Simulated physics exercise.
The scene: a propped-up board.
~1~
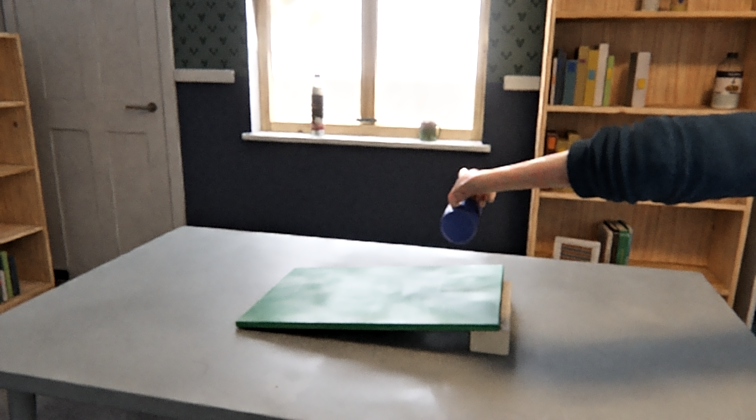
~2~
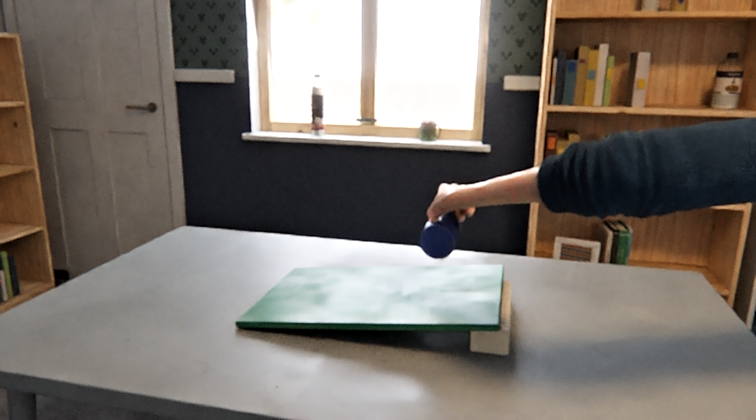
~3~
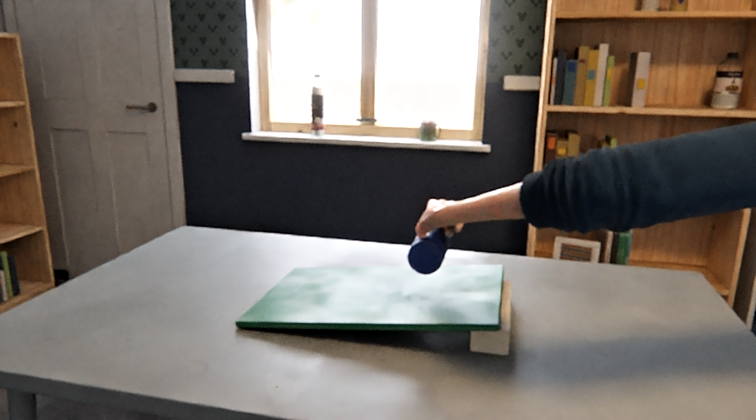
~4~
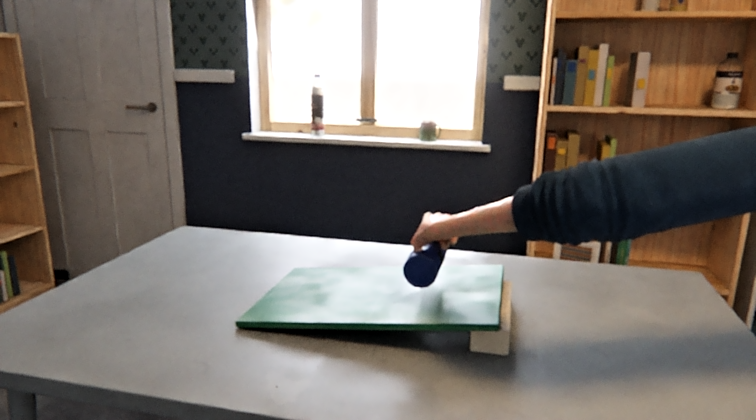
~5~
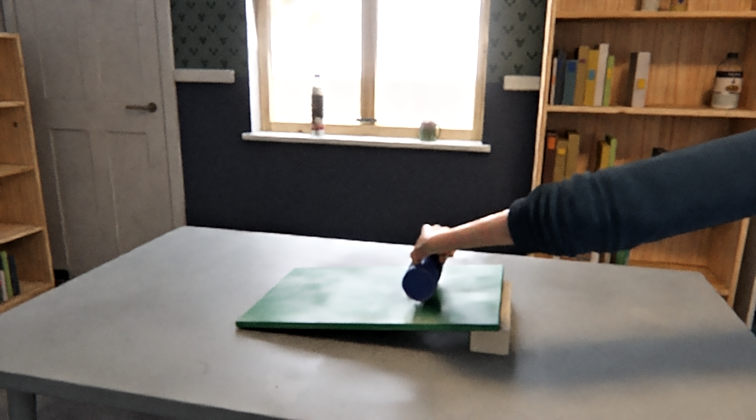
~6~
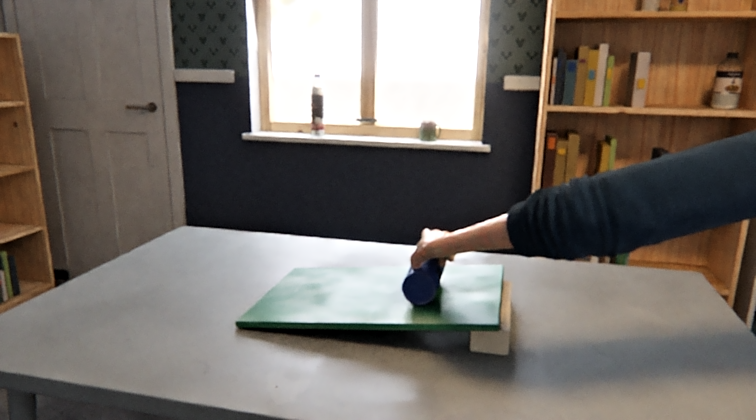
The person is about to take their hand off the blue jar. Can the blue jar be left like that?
In the end the blue jar slides or rolls down.
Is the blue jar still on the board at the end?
The blue jar leaves the board.
Then, 0.90 s after the last picture, blue jar rolled well along near (326, 277).
Then, 1.50 s after the last picture, blue jar now off the board.
Then, 2.00 s after the last picture, things are still on the move.
Then, 2.40 s after the last picture, as before.
By the end, off the board, blue jar. The blue jar runs down the board.
